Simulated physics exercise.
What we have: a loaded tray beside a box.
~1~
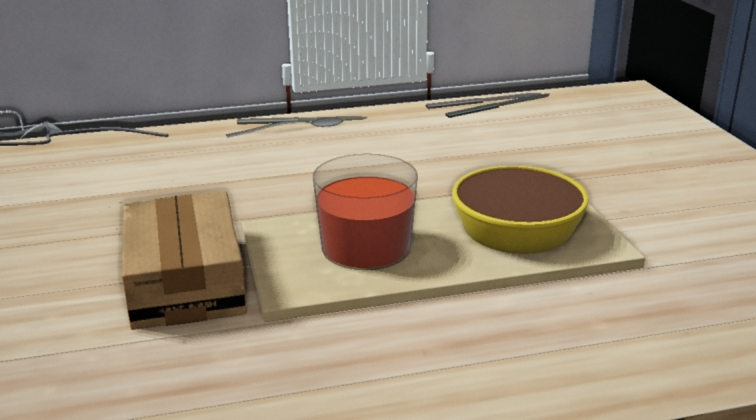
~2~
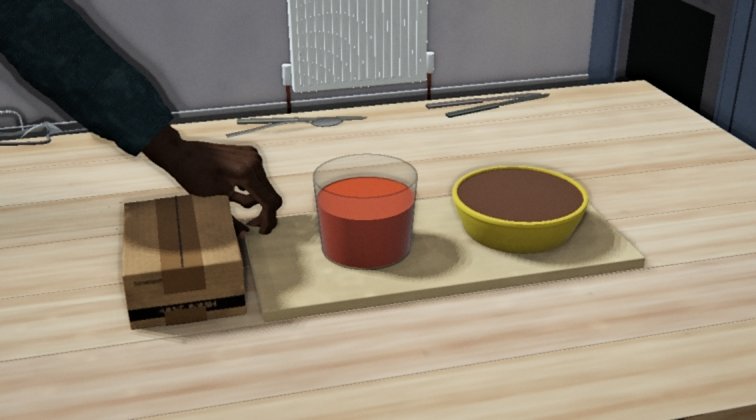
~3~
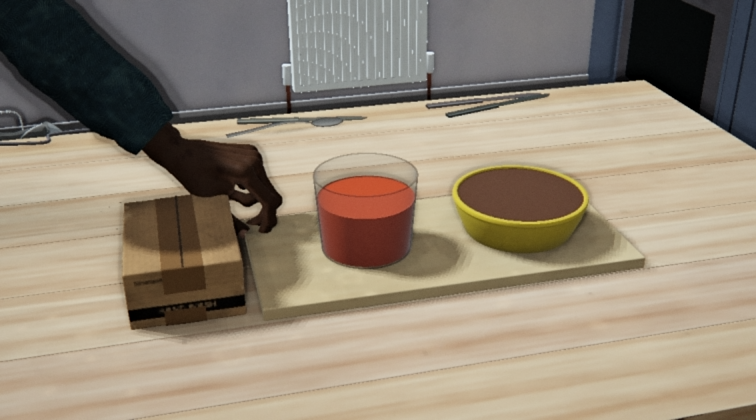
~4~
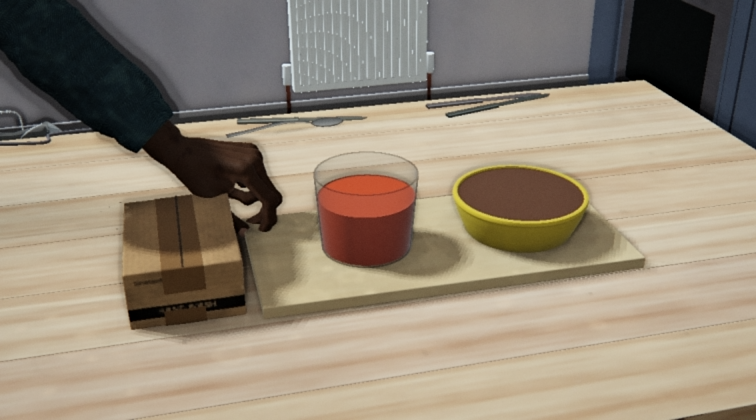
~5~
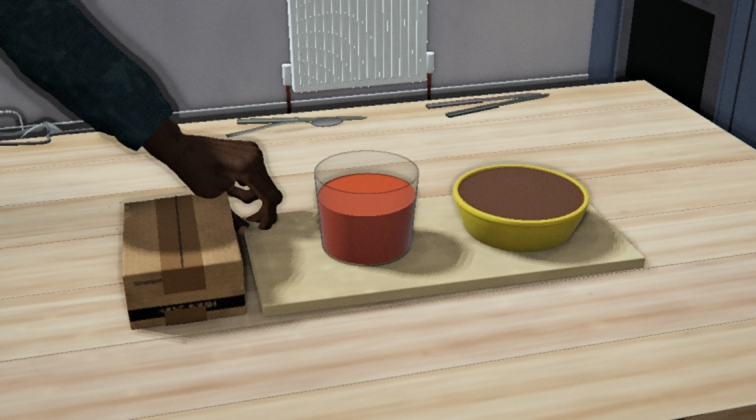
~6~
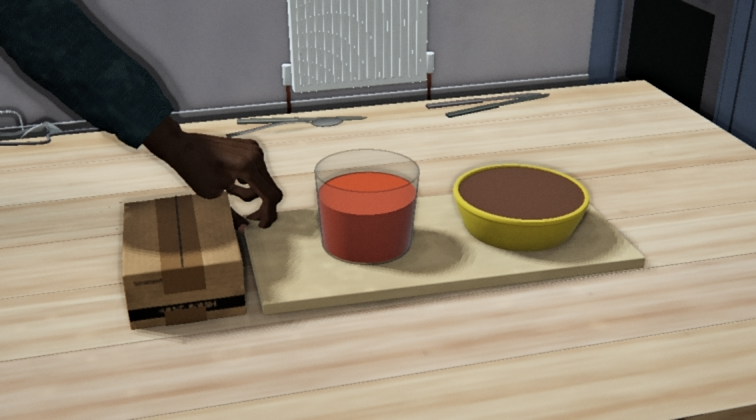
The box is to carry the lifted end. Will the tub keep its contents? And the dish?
The tub stays dry outside; the dish slops over.
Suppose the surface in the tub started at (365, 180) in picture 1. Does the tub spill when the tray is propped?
Verdict: Spills.
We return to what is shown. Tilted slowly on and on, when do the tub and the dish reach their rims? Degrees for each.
Near 30°, then 4°.
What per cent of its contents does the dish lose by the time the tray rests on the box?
About 28 per cent.
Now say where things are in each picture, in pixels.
In the first frame, the tray lies flat; tub (366, 211) about two thirds full; dish (519, 208) nearly full; box (186, 296).
The second frame shows a hand takes the end of the tray; tub about two thirds full, surface at (366, 198); dish nearly full, surface at (520, 195).
In the third frame, the end has come up a little; tub (366, 209) about two thirds full; dish (519, 207) nearly full.
The fourth frame shows slope near 1°; tub about two thirds full, surface at (366, 196); dish nearly full, surface at (520, 195); box (186, 296).
The fifth frame shows the tray slopes by about 1°; tub (367, 207) about two thirds full; dish (519, 207) nearly full.
In the sixth frame, the end is rising; tub about two thirds full, surface at (367, 193); dish nearly full, surface at (521, 193); box (186, 296).
Soon after, the tray slopes by about 6°; tub, nothing has left it; dish, some has gone over its rim.
Later, the tray slopes by about 11°; tub, nothing has left it; dish, some has gone over its rim.
In the end, the tray slopes by about 10°, resting on the box; tub, nothing has left it; dish, some has gone over its rim.
